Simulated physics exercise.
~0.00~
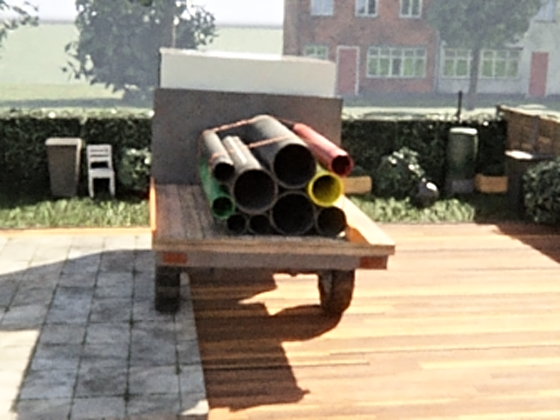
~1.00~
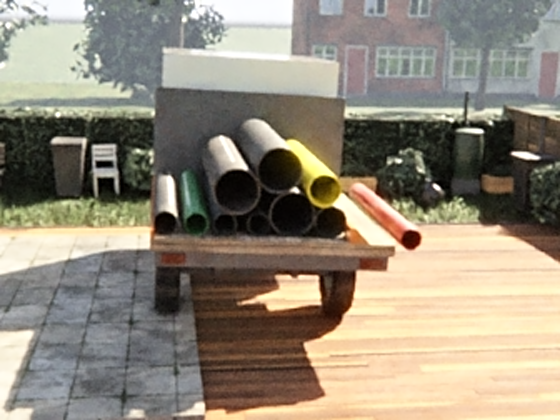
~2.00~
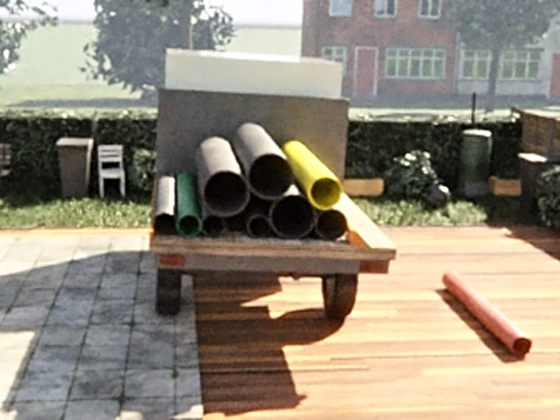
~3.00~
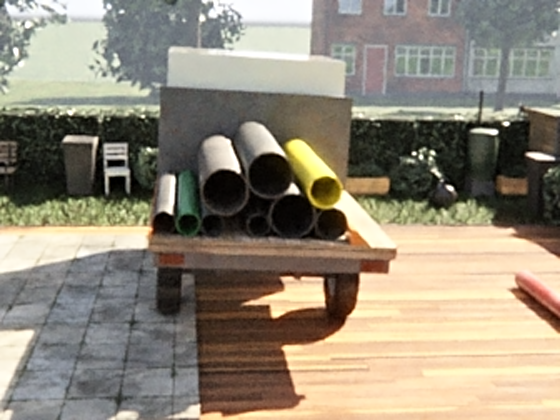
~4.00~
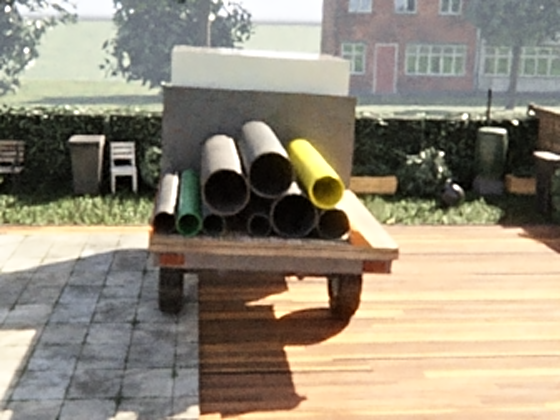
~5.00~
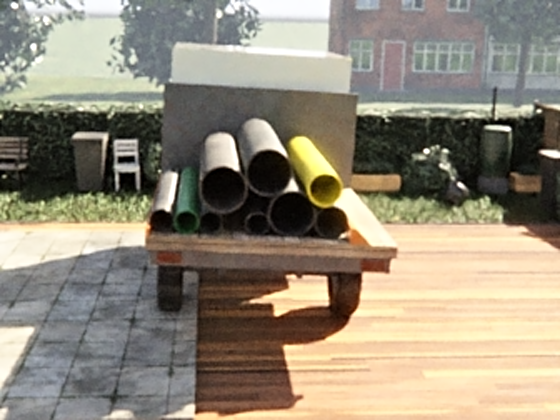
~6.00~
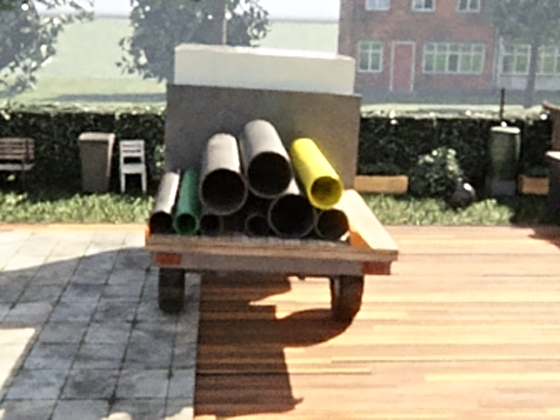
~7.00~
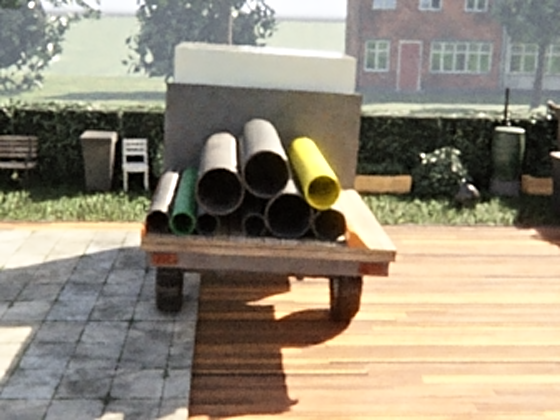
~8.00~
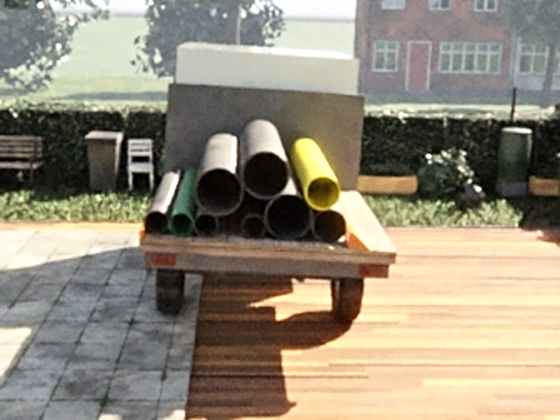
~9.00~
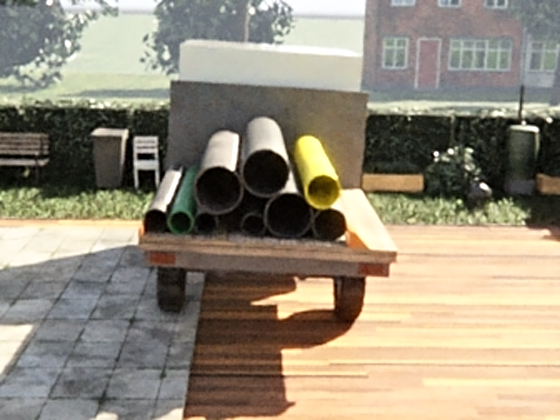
The stacked pipes on the back of a parked flatbed lorry slumped and spread out, the green one settling toward the left while the red one rolled off the right side, dropped to the ground and rolled out of view, leaving the yellow pipe resting on others.
